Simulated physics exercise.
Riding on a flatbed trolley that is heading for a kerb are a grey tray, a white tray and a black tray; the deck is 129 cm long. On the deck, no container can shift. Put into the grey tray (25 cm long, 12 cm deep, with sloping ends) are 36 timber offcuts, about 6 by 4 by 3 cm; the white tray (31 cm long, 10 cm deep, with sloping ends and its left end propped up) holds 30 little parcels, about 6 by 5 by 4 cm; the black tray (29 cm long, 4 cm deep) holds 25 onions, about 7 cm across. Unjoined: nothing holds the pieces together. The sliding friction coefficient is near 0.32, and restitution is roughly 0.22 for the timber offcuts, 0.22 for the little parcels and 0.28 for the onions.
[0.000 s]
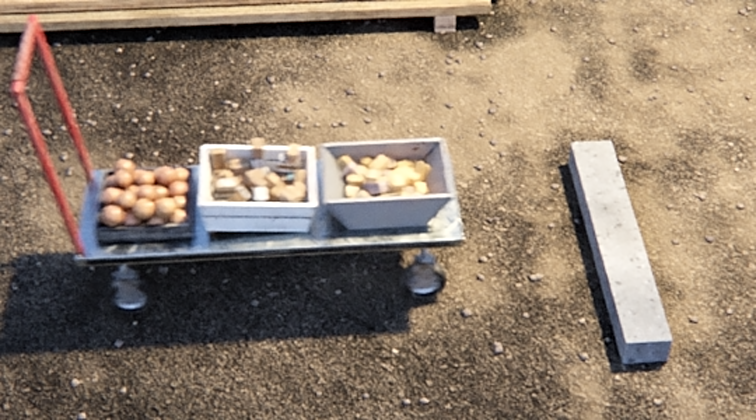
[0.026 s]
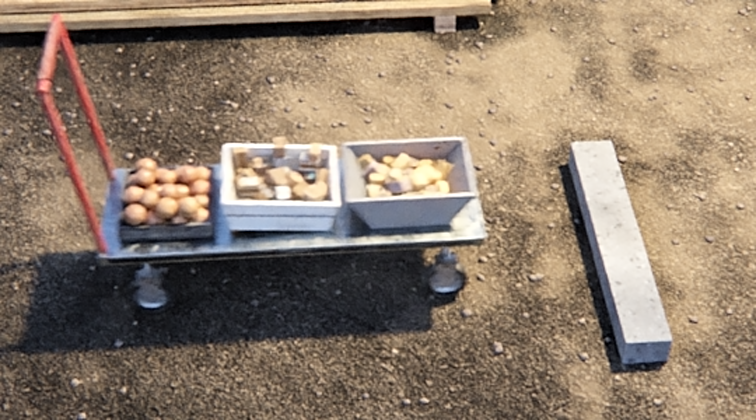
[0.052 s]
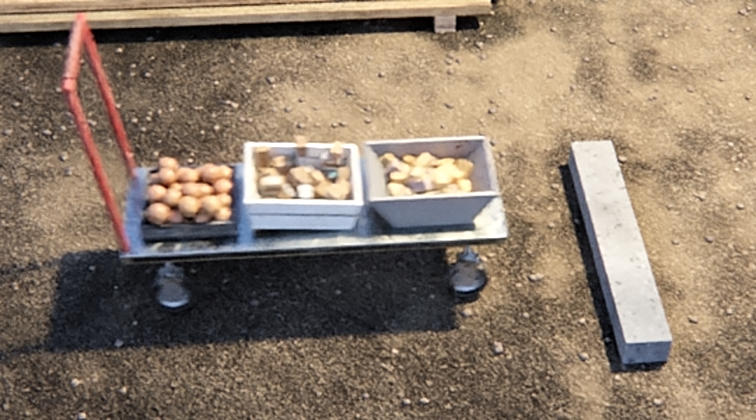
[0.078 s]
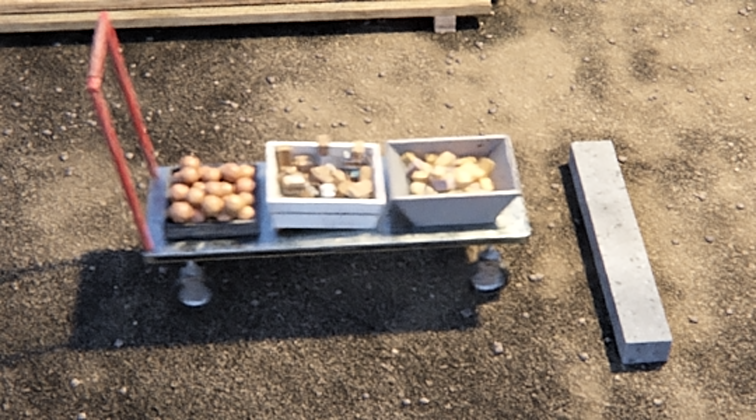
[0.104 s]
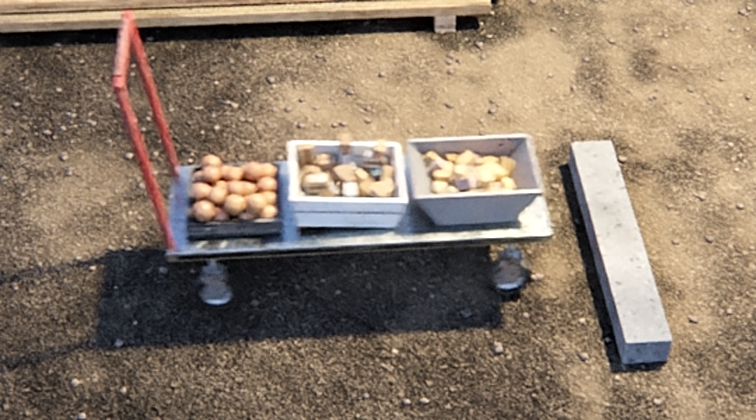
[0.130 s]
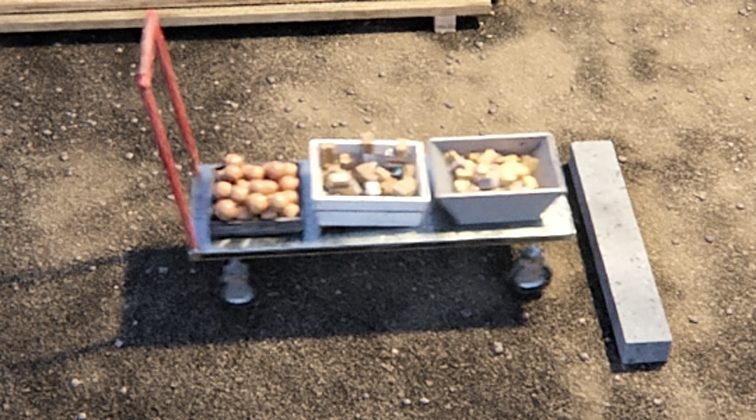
At first, a flatbed trolley with a red handle stands well to the left of a pale kerb, carrying onions, small blocky pieces and more pieces in three trays. It rolls steadily rightward, the trays keeping their places on the deck, until its front edge is close beside the kerb.
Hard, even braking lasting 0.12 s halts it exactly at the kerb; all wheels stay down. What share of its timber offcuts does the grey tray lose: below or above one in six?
The dropped share sits below one sixth.
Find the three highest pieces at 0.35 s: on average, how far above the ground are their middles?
I'd put it close to 56 cm.
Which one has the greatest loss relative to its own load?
The black tray is the one.
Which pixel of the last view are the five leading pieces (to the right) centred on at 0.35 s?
Near (601, 154).
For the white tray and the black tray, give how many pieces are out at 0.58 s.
Estimate at that time - white tray 3, black tray 8, give or take.
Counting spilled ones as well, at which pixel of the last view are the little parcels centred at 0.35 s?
In the last view, the centre sits near (445, 173).
After 0.13 s, braking starts.
After 0.23 s, grey tray 36 in, 0 out, white tray 30 in, 0 out and black tray 25 in, 0 out.
After 0.35 s, grey tray 35 in, 1 out, white tray 27 in, 3 out and black tray 19 in, 6 out.
After 0.58 s, grey tray 34 in, 2 out, white tray 27 in, 3 out and black tray 18 in, 7 out.
Final count (at 1.09 s), grey tray 34 in, 2 out, white tray 27 in, 3 out and black tray 18 in, 7 out. Asked share, 2 of 36, 6 per cent.
